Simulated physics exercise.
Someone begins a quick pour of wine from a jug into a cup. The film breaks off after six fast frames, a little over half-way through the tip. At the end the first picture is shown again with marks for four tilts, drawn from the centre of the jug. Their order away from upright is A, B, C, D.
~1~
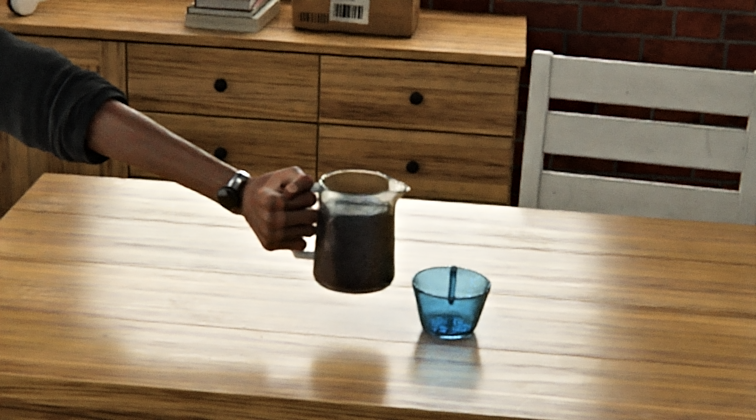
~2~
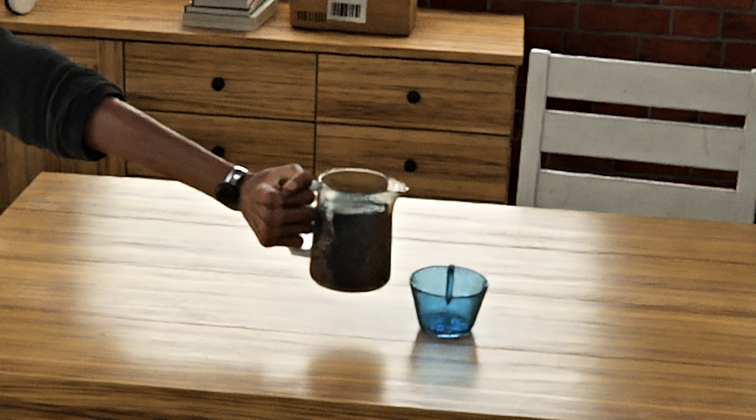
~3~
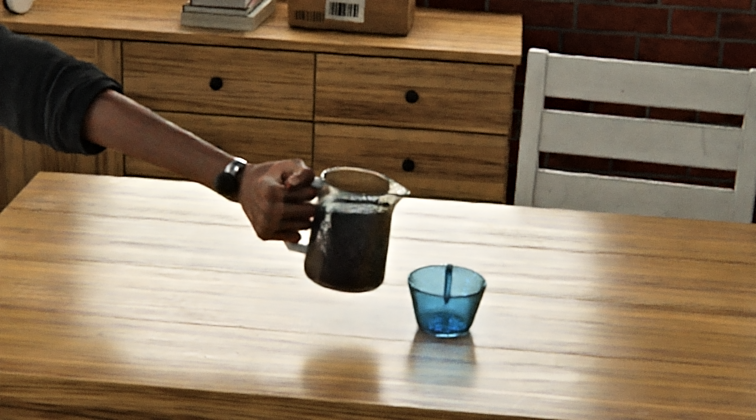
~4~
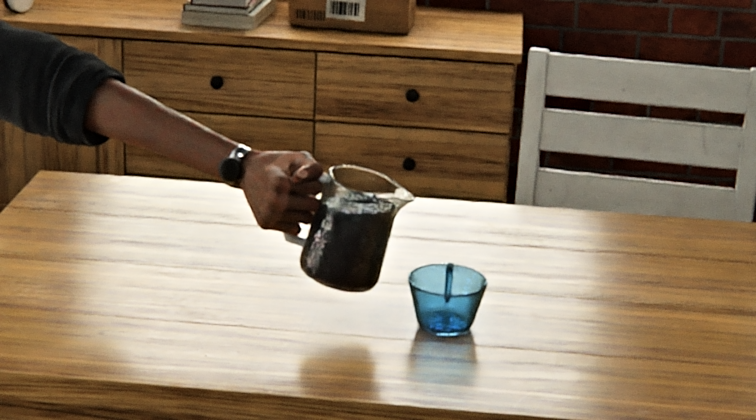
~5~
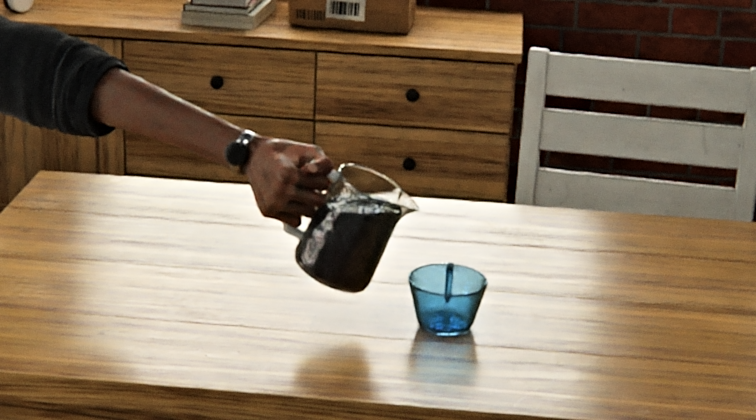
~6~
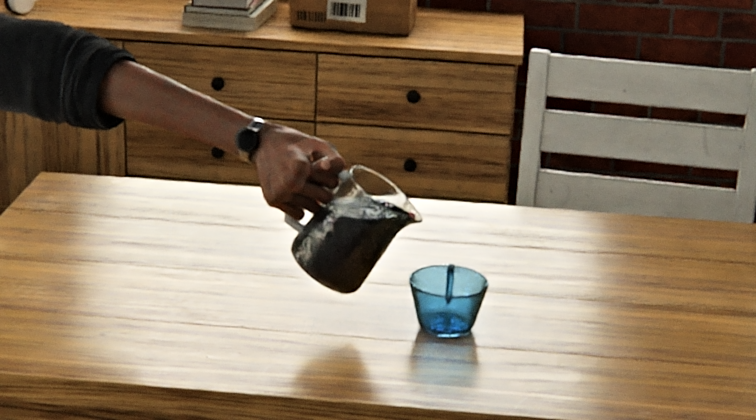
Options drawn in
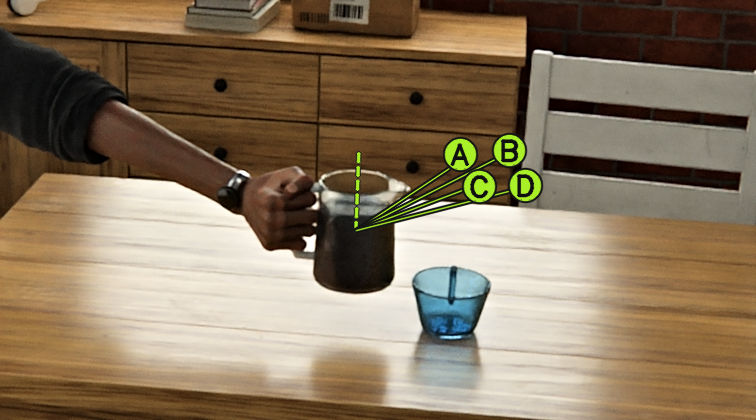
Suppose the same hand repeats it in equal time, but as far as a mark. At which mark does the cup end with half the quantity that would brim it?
Choose B.
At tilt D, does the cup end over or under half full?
Over.
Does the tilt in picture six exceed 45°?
No.
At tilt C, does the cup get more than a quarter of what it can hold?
Yes, it does.
On the marked copy, A at (449, 168); B at (495, 159); C at (462, 190); D at (509, 191).
For tilt A, the cup ends with about 32 % of what it can hold.
For tilt B, the cup ends with about 50 % of what it can hold.
For tilt C, the cup ends with about 73 % of what it can hold.
For tilt D, the cup ends with about 93 % of what it can hold; 5 % of the wine is spilt.
